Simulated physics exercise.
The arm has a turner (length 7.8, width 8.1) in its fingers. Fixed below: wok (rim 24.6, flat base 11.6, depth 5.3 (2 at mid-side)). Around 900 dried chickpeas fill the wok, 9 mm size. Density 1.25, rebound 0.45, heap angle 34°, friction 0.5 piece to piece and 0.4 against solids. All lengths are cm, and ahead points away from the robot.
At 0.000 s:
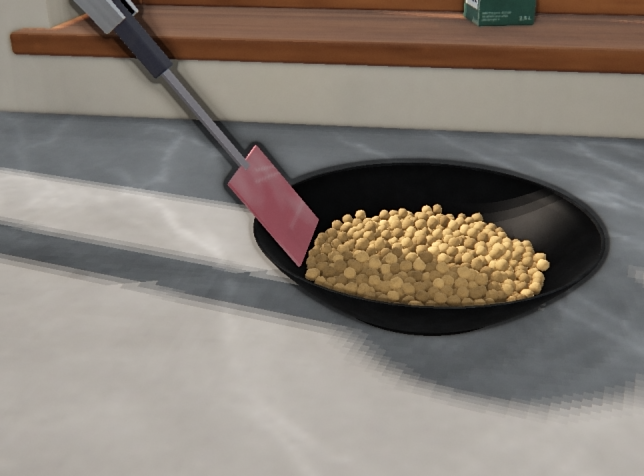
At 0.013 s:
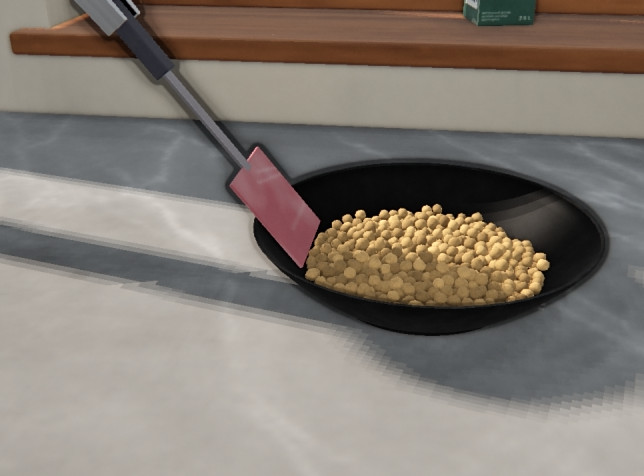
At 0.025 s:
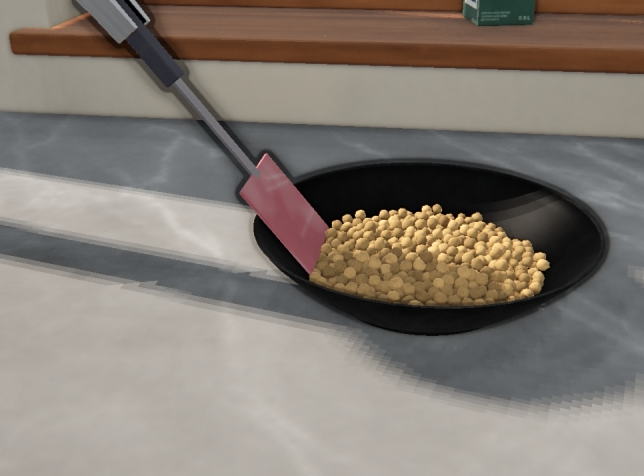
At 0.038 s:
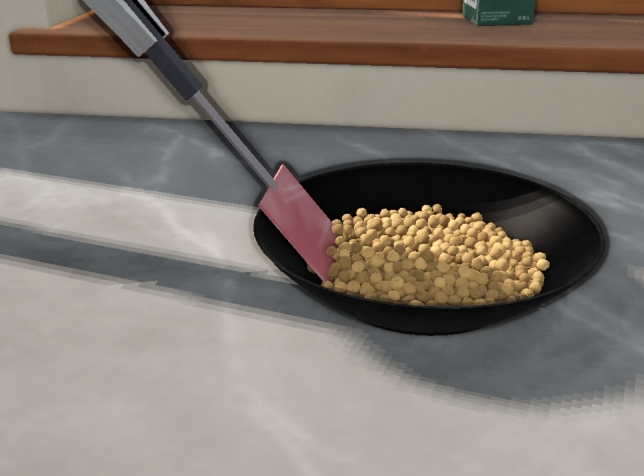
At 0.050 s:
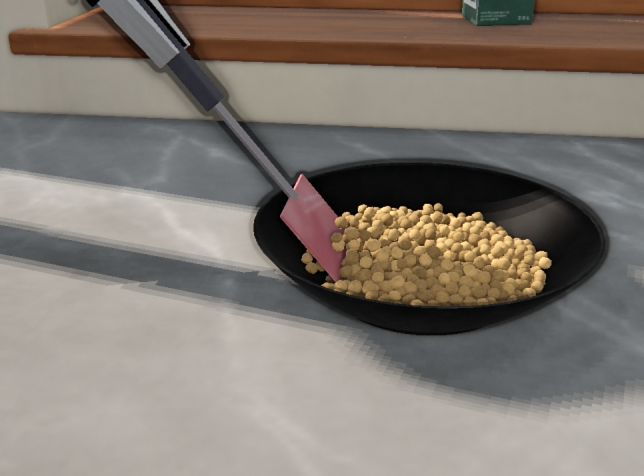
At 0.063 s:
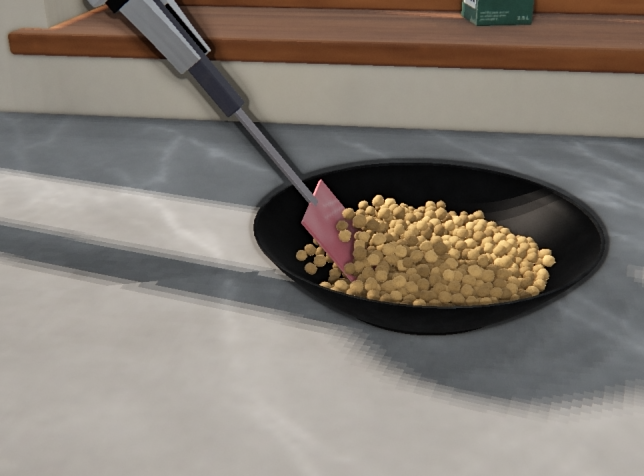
Pink turner held by a robot arm pushing rightward into a heap of chickpeas in a black wok, shifting some aside.
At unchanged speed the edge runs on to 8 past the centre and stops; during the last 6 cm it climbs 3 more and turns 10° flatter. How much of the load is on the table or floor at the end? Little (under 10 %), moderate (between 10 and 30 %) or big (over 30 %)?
A big share, over 30 %, ends on the table or floor.
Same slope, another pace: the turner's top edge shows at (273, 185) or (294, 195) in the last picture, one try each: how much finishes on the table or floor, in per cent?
Some 20 and 35 per cent.
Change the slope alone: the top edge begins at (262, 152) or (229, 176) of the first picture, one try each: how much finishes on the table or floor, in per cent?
About 45 and 40 per cent.
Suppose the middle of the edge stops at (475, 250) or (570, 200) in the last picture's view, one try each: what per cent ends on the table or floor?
About 10 and 45 per cent.
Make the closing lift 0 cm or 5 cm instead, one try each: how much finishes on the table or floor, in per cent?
Some 45 and 35 per cent.
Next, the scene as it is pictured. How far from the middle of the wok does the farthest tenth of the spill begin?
Some 65 cm.
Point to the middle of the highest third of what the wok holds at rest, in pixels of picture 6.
Near (502, 273).
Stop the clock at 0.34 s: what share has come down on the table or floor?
Some 15 per cent.
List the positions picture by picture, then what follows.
In the first frame, turner top edge at (243, 163), sloping 51°; upper third of the load around (426, 255), from x 310 to 545, top at y 210; 900 in the wok.
In the second frame, turner top edge at (244, 165), sloping 51°; upper third of the load around (426, 255), from x 310 to 545, top at y 210.
In the third frame, turner top edge at (254, 172), sloping 51°; upper third of the load around (426, 255), from x 310 to 545, top at y 210.
In the fourth frame, turner top edge at (271, 184), sloping 51°; upper third of the load around (423, 252), from x 310 to 545, top at y 210.
In the fifth frame, turner top edge at (292, 194), sloping 51°; upper third of the load around (421, 249), from x 305 to 545, top at y 210.
In the sixth frame, turner top edge at (312, 200), sloping 51°; upper third of the load around (424, 246), from x 300 to 550, top at y 200; 900 in the wok.
After 0.09 s, sloping 51°, highest piece 8 above the table; 900 in the wok.
After 0.12 s, sloping 48°, highest piece 9 above the table; 900 in the wok.
After 0.34 s, sloping 41°, highest piece 12 above the table; 525 in the wok, 146 on the table or floor, 229 on the blade or in flight.
After 1.39 s, sloping 41°, highest piece 4 above the table; 524 in the wok, 376 on the table or floor.
At rest, 524 in the wok, 376 on the table or floor. That is 42 % on the table or floor.
